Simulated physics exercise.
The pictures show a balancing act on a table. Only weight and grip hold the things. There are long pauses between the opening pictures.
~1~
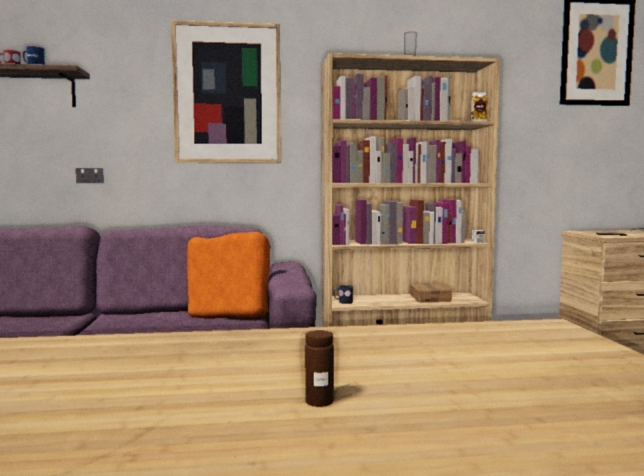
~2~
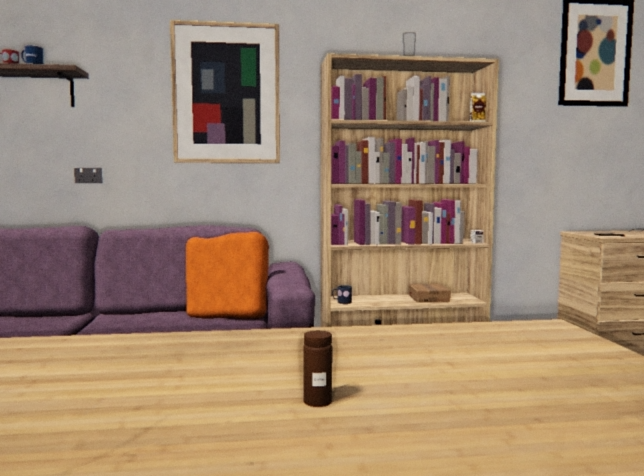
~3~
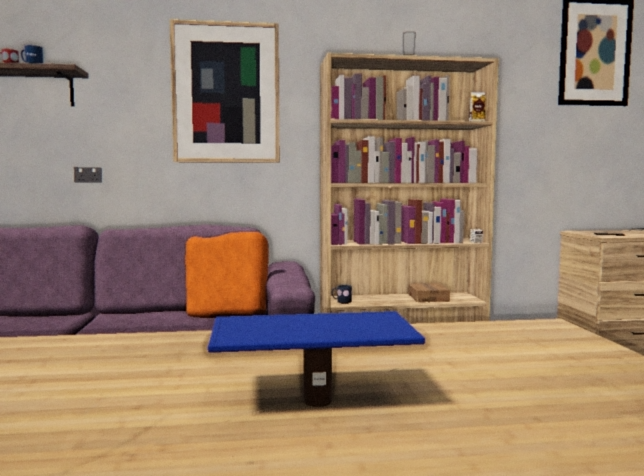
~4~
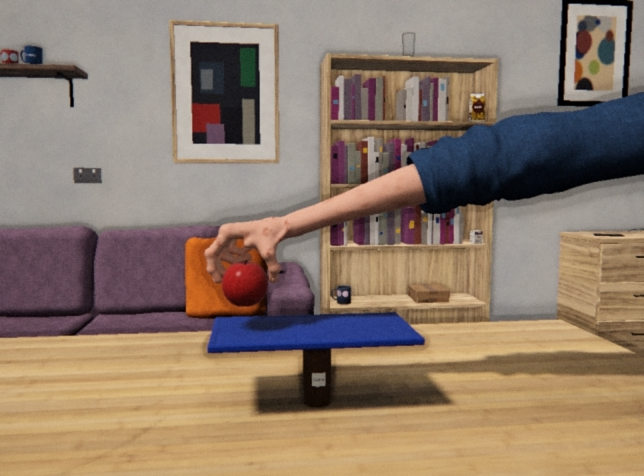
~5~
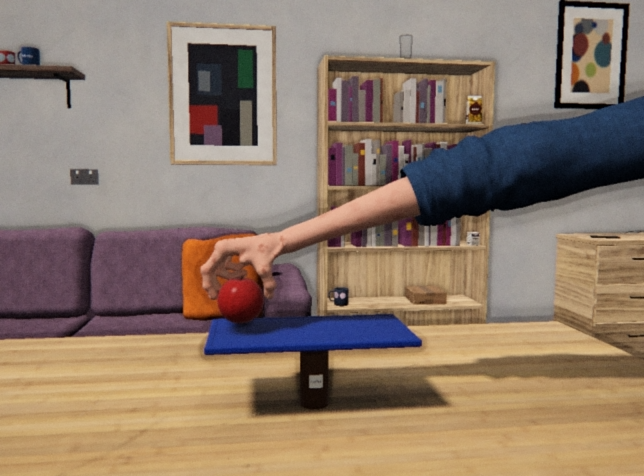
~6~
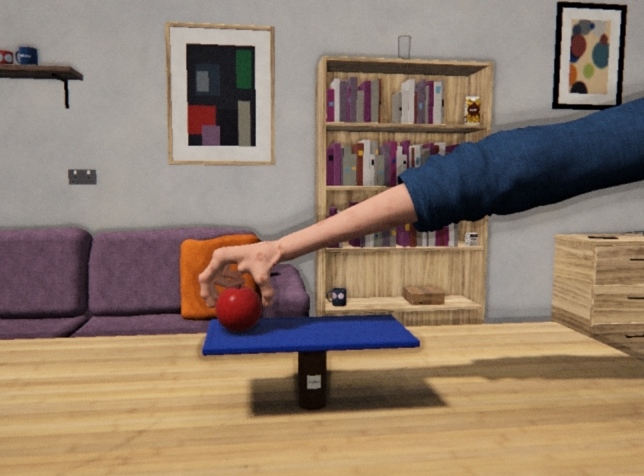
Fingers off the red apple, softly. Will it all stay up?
Outcome: The stack comes apart.
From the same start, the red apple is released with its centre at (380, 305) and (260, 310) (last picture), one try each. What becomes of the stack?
In the first case it comes apart; in the second case it comes apart.
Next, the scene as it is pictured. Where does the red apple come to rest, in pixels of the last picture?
Around (174, 390).
Then, 0.30 s on from there, red apple now fallen; blue lid turned 30° from how it was put.
Then, 0.50 s on from there, blue lid turned 51° from how it was put.
Then, 0.60 s on from there, blue lid turned 42° from how it was put; brown shaker turned 7° from how it was put.
Then, 1.50 s on from there, blue lid turned 36° from how it was put.
In the end, fallen, red apple; moved from the start, blue lid; brown shaker unmoved. At the end, from the last picture's camera, red apple near (173, 390). The stack gives way.
